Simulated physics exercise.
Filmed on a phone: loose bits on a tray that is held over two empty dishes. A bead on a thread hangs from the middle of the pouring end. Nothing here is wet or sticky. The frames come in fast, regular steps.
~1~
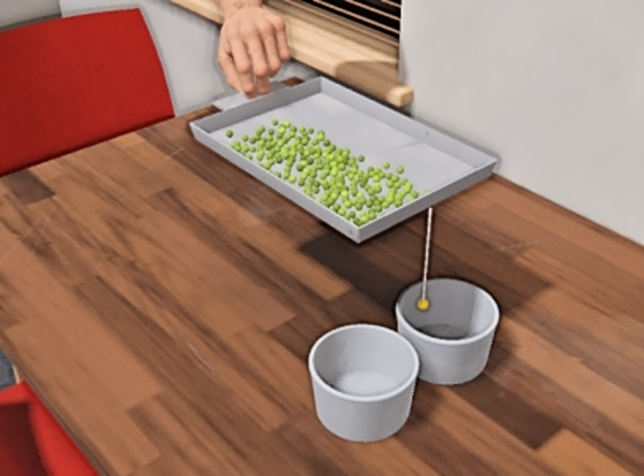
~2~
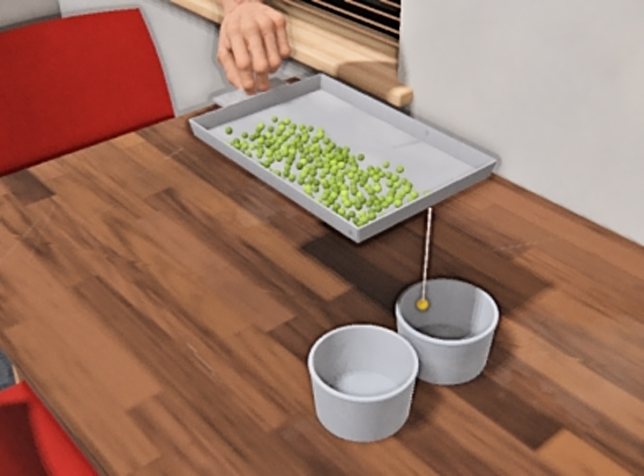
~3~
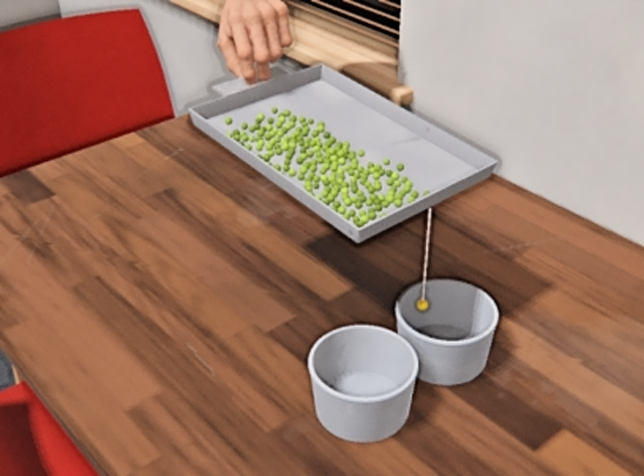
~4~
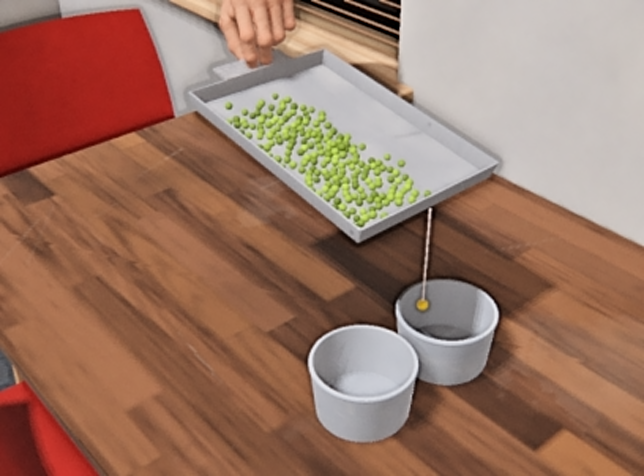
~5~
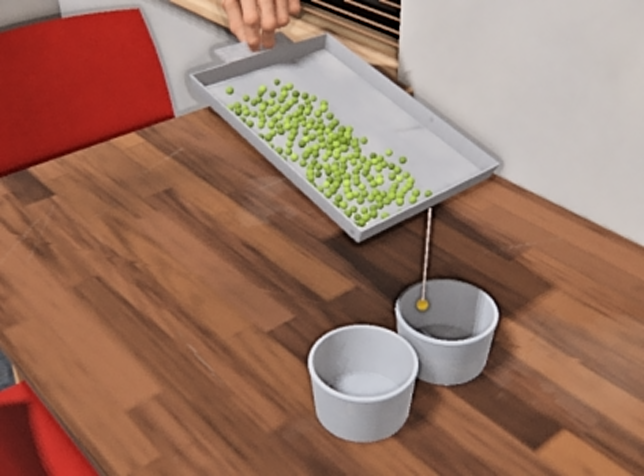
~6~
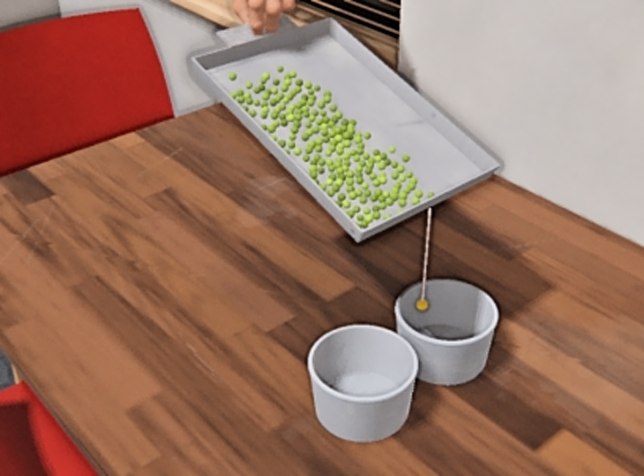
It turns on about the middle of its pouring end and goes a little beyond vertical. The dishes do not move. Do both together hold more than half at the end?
In the dishes lies under half of it.
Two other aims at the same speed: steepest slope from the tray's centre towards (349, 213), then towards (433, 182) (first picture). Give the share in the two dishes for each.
The first gives 100 %, the second 40 %.
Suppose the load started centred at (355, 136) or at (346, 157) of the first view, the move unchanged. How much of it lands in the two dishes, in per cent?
In turn 30 and 30 in a hundred.
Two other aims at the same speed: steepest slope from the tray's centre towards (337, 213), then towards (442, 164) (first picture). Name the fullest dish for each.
At the first place the left dish, at the second the right-hand dish.
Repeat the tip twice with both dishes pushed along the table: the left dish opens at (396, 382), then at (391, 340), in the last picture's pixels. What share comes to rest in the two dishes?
Near 80 % and 30 %.
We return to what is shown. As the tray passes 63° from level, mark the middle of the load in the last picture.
Around (411, 187).
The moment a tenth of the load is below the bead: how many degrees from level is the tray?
Near 110 degrees.
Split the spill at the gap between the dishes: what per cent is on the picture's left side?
About 0 per cent.
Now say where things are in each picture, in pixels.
Corners of the pouring end near (359, 225) and (491, 160), level; middle of the load near (328, 168), dried peas; left dish near (400, 408); right dish near (482, 352); bead on its thread near (423, 304), in the first frame.
Corners of the pouring end near (359, 225) and (491, 160), level; middle of the load near (327, 167), in the second frame.
Corners of the pouring end near (359, 226) and (492, 161), tipped barely, level across its low end; middle of the load near (328, 162), in the third frame.
Corners of the pouring end near (361, 226) and (493, 162), tipped a little, level across its low end; middle of the load near (329, 155), in the fourth frame.
Corners of the pouring end near (362, 227) and (494, 163), tipped a little, level across its low end; middle of the load near (330, 148), in the fifth frame.
Corners of the pouring end near (363, 228) and (495, 164), tipped clearly, level across its low end; middle of the load near (333, 143); left dish near (399, 408); right dish near (481, 353), in the sixth frame.
Shortly afterwards, tray tipped steeply; all but a few on the tray; only a few outside both; only a few in the air.
Next, tray tipped past a quarter turn; the bulk on the tray; only a few in the left dish; only a few in the right dish; a little outside both; near a quarter in the air.
Some moments later, tray tipped past a quarter turn; a little in the left dish; near a quarter in the right dish; near two thirds outside both.
In the end, tray tipped past a quarter turn; a little in the left dish; near a quarter in the right dish; near two thirds outside both.
